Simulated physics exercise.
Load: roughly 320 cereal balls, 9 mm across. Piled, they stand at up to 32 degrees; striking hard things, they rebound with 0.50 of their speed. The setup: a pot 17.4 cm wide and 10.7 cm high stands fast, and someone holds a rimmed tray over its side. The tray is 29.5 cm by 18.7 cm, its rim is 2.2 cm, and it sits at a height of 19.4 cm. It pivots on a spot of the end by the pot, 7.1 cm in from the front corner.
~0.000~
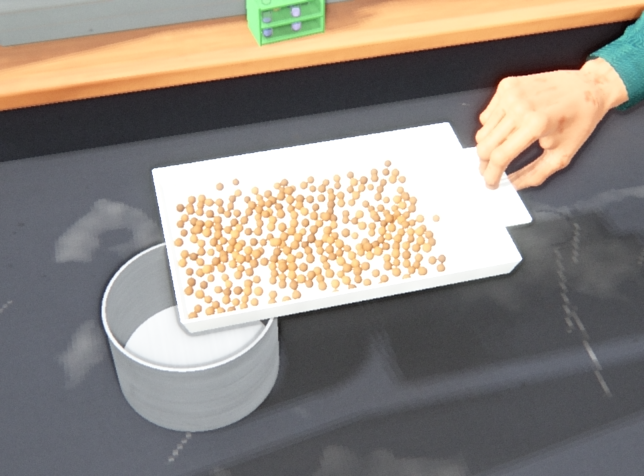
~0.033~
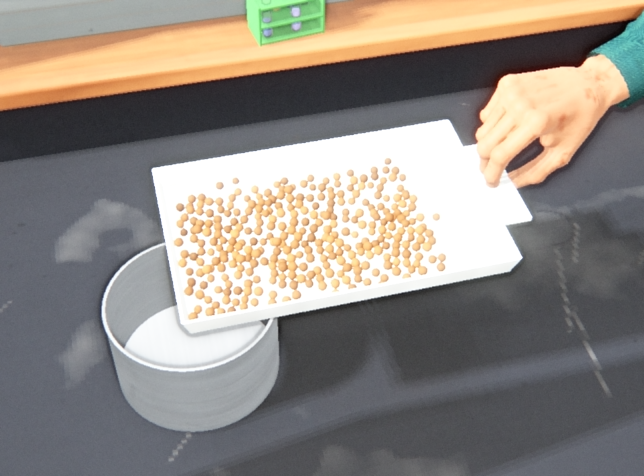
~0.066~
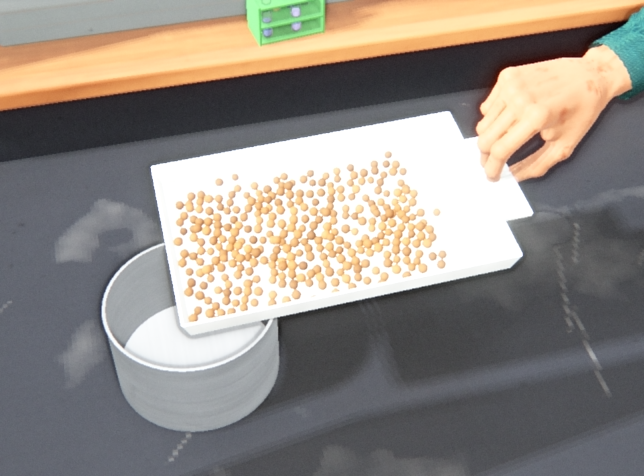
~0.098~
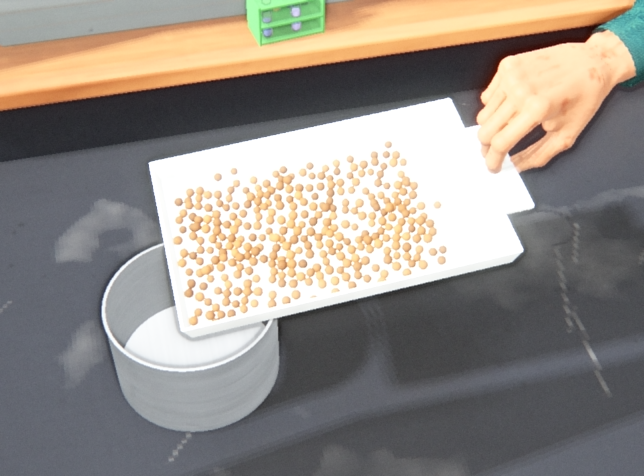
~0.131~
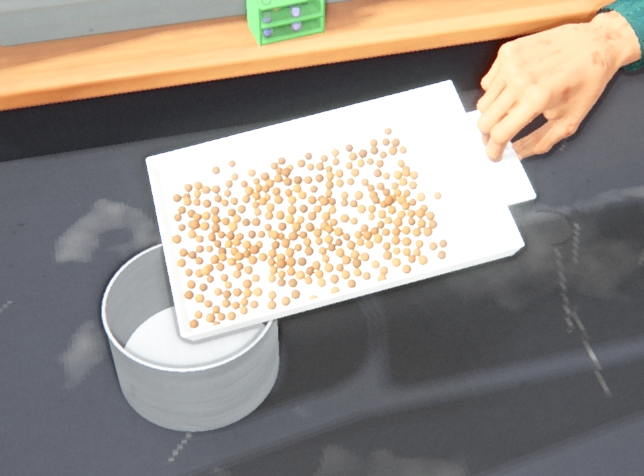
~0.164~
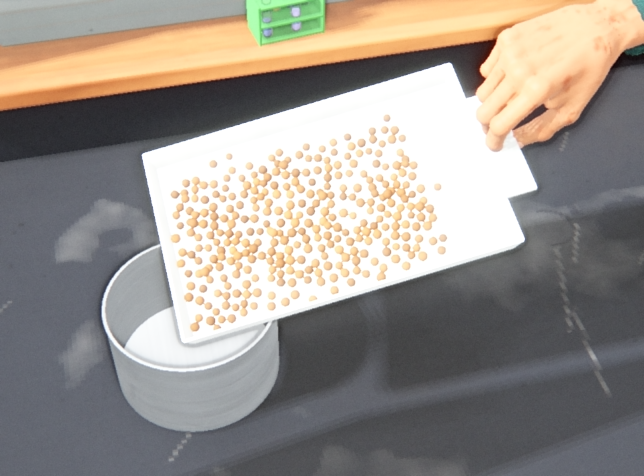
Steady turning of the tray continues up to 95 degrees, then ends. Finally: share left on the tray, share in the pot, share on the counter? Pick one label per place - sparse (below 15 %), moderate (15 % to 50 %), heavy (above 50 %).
Left on the tray: Sparse; pot: Sparse; counter: Heavy.
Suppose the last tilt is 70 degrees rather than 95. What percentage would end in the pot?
Estimated share: About 0 %.
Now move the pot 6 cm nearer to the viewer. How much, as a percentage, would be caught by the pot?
With that change it comes to something like 65 in a hundred.
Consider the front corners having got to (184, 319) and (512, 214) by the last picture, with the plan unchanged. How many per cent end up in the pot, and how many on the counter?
In the pot: 30 per cent; on the counter: 70 per cent.
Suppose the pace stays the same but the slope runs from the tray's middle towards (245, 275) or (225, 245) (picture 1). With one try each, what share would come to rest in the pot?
About 10 and 30 per cent.
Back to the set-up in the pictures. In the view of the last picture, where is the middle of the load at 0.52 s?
Near (255, 264).
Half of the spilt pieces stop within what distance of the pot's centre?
About 18 cm.
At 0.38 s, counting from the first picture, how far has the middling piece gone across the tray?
By then it sits near 3 cm from where it began.
After 0.38 s, tilt 59 degrees; the tray holds 100 %, the pot 0 %.
After 0.52 s, tilt 84 degrees; the tray holds 100 %, the pot 0 %.
Then, at 0.79 s, tilt 95 degrees; the tray holds 10 %, the pot 5 %.
In the end, at 1.7 s, tray 0 %, pot 5 %, counter 95 %.
